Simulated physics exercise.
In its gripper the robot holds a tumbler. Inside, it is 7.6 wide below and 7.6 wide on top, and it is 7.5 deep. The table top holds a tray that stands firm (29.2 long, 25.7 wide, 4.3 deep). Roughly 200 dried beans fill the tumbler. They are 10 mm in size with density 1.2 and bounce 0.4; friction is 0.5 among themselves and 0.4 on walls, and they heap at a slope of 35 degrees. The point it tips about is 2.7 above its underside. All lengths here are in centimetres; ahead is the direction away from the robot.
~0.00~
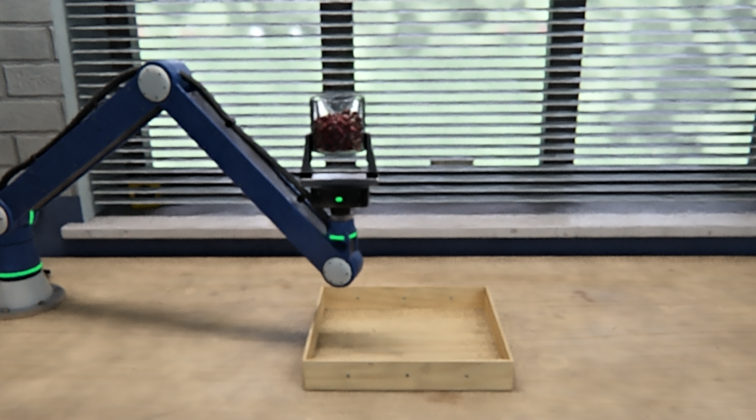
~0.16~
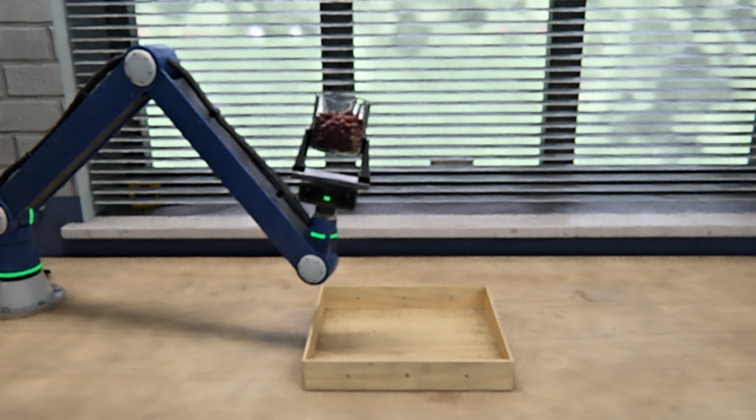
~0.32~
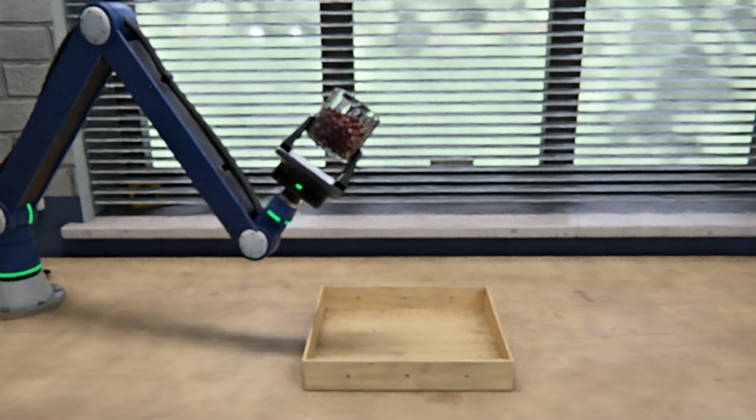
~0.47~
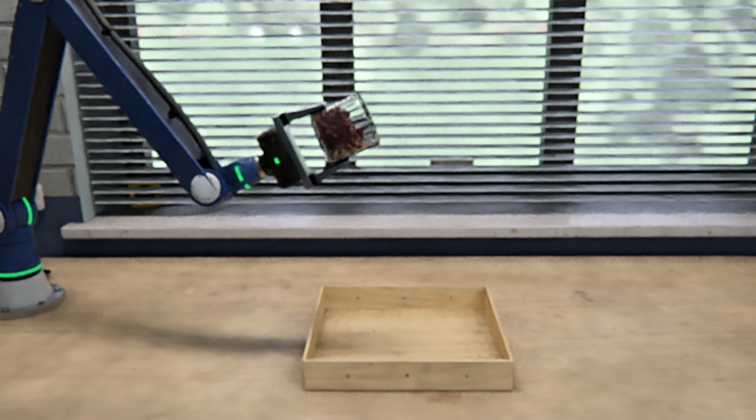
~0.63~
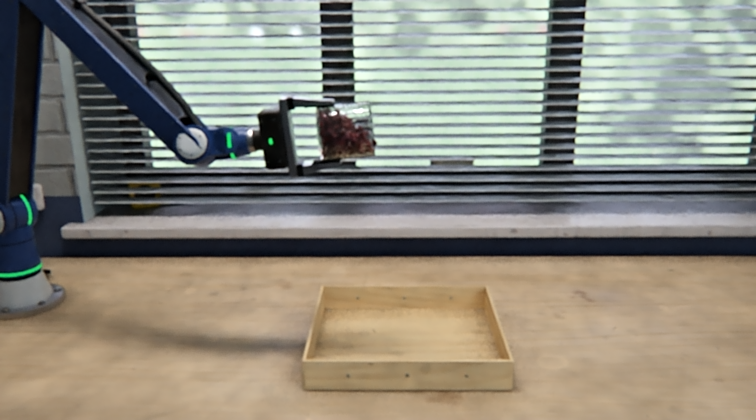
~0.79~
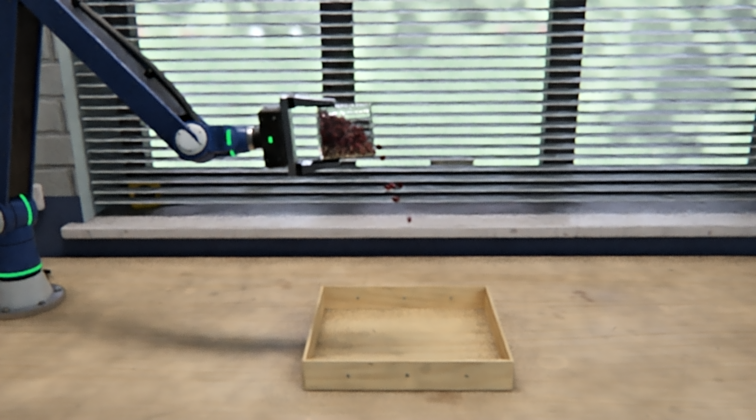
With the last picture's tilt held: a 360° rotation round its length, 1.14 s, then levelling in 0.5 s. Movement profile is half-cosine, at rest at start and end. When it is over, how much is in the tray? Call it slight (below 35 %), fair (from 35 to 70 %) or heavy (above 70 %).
I would call it fair, from 35 to 70 %.
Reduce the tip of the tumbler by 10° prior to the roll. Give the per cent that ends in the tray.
15 percent or so.
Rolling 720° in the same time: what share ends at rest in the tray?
Around 50 %.
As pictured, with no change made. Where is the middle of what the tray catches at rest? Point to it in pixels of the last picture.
Centre point: Close to (433, 337).
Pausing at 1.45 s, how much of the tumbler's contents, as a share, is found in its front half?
Looks like around 30 per cent is in the front half.
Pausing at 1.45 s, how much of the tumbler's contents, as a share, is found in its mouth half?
Share in mouth half: Approx. 40 %.
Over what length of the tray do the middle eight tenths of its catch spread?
About 12 centimetres.
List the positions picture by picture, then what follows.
The first frame shows tumbler middle at (338, 125), upright; upper third of the load around (339, 124), from x 315 to 360, top at y 115; 200 in the tumbler.
The second frame shows tumbler middle at (339, 125), tipped 11°; upper third of the load around (335, 124), from x 315 to 360, top at y 115.
The third frame shows tumbler middle at (342, 126), tipped 37°; upper third of the load around (332, 123), from x 310 to 360, top at y 110.
The fourth frame shows tumbler middle at (345, 129), tipped 67°; upper third of the load around (334, 121), from x 315 to 360, top at y 110.
The fifth frame shows tumbler middle at (345, 131), tipped 85°; upper third of the load around (332, 123), from x 320 to 375, top at y 110.
The sixth frame shows tumbler middle at (345, 131), tipped 86°; upper third of the load around (333, 126), from x 320 to 410, top at y 110; 194 in the tumbler, 6 in flight or on a rim.
After 1.45 s, tipped 86°, highest piece 38 above the table; 162 in the tumbler, 18 in the tray, 20 in flight or on a rim.
After 2.10 s, tipped 63°, highest piece 36 above the table; 113 in the tumbler, 80 in the tray, 7 in flight or on a rim.
After 2.63 s, upright, highest piece 38 above the table; 113 in the tumbler, 87 in the tray.
After 3.33 s, upright, highest piece 38 above the table; 113 in the tumbler, 87 in the tray.
At rest, 113 in the tumbler, 87 in the tray. That is 44 % in the tray.
